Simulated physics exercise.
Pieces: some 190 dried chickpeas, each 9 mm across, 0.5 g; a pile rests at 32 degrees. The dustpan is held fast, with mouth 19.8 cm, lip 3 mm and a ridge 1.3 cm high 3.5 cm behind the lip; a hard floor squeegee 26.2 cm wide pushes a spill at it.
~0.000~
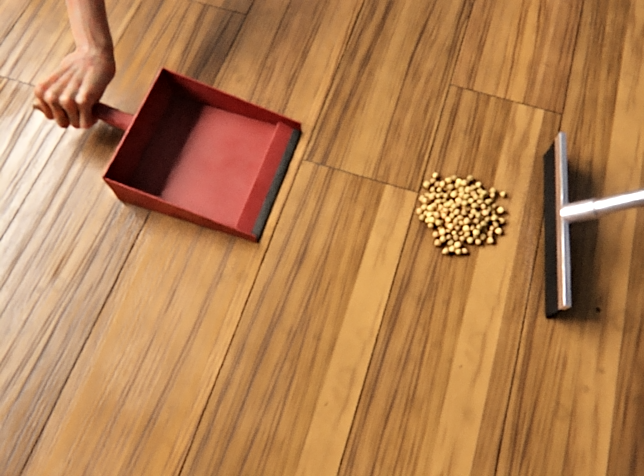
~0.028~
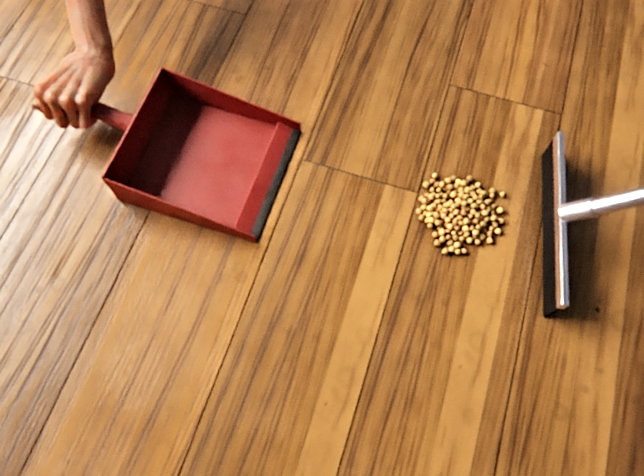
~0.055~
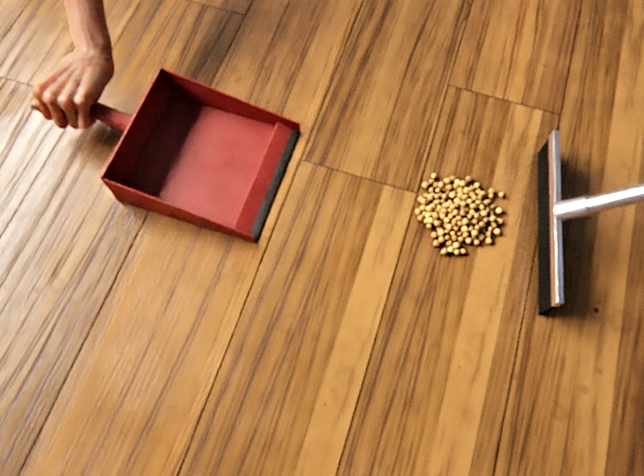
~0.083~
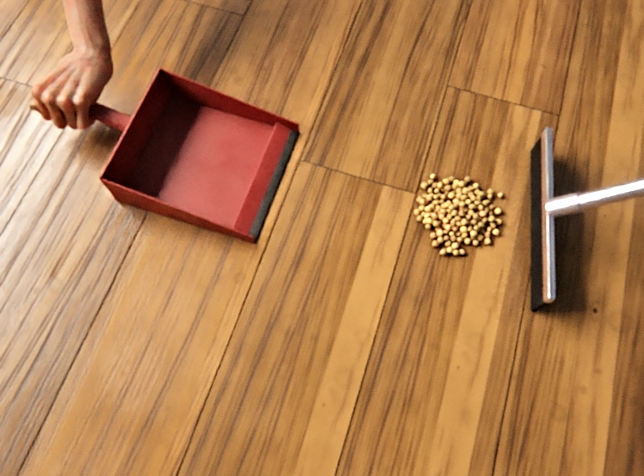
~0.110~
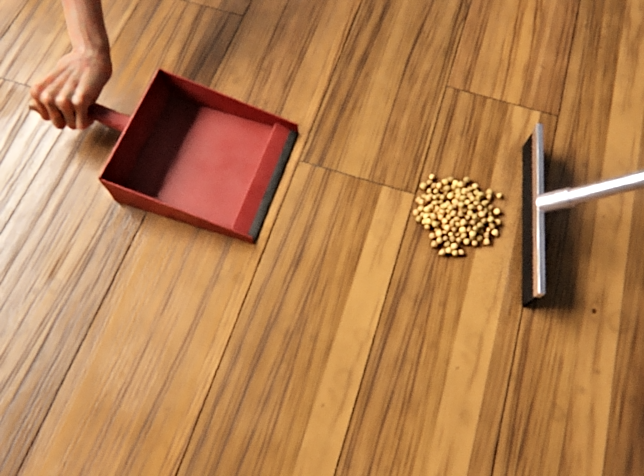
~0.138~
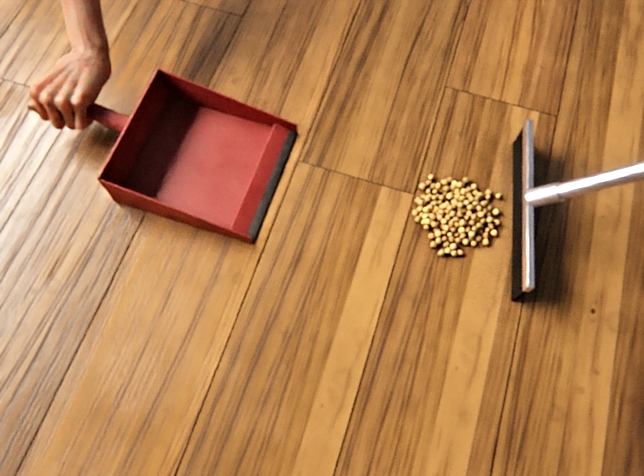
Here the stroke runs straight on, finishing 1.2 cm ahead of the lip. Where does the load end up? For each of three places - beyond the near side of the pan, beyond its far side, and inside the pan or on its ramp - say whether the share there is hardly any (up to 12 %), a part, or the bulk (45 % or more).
Near side: Hardly any, far side: A part, pan: Hardly any.
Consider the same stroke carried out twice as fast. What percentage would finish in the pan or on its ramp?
About 10 %.
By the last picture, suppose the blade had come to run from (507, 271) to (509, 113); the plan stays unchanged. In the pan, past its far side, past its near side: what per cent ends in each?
Pan: 5, far side: 35, near side: 0.
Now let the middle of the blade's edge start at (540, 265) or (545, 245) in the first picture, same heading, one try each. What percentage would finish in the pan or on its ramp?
Estimates: 5 percent and 0 percent.
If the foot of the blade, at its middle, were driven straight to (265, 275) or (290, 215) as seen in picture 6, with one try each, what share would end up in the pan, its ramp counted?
I'd expect around 20 percent, then around 30 percent.
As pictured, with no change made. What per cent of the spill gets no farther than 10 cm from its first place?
10 %.
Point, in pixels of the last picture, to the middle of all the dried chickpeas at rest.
Centre at rest, approx.: (303, 155) px.
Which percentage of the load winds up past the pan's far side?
Roughly 35 %.
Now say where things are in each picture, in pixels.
The first picture shows blade from (564, 306) to (560, 139), moved 0.0 cm, 0 of the pieces shifted so far; middle of the pieces at (462, 208); pan at (201, 161).
The second picture shows blade from (562, 305) to (558, 138), moved 0.2 cm, 0 of the pieces shifted so far; middle of the pieces at (462, 209).
The third picture shows blade from (556, 303) to (553, 137), moved 0.8 cm, 0 of the pieces shifted so far; middle of the pieces at (461, 209).
The fourth picture shows blade from (548, 299) to (546, 134), moved 1.8 cm, 0 of the pieces shifted so far; middle of the pieces at (460, 209).
The fifth picture shows blade from (538, 293) to (537, 130), moved 3.1 cm, 0 of the pieces shifted so far; middle of the pieces at (459, 210).
The sixth picture shows blade from (528, 288) to (527, 126), moved 4.5 cm, 0 of the pieces shifted so far; middle of the pieces at (458, 210); pan at (197, 163). The blade's pace is about 0.51 m/s, heading 17 degrees away from the viewer's side.
After 0.45 s, middle of the blade 20 cm from the lip; 0 % over the lip, far side 15 %, near side 0 %.
After 0.67 s, middle of the blade 9 cm from the lip; 0 % over the lip, far side 30 %, near side 0 %.
Then, at 0.99 s, middle of the blade 3 cm from the lip; 0 % over the lip, far side 35 %, near side 0 %.
At rest (1.3 s), near side 0 %, far side 35 %, pan 0 %, in front of the lip or behind the blade 65 %.
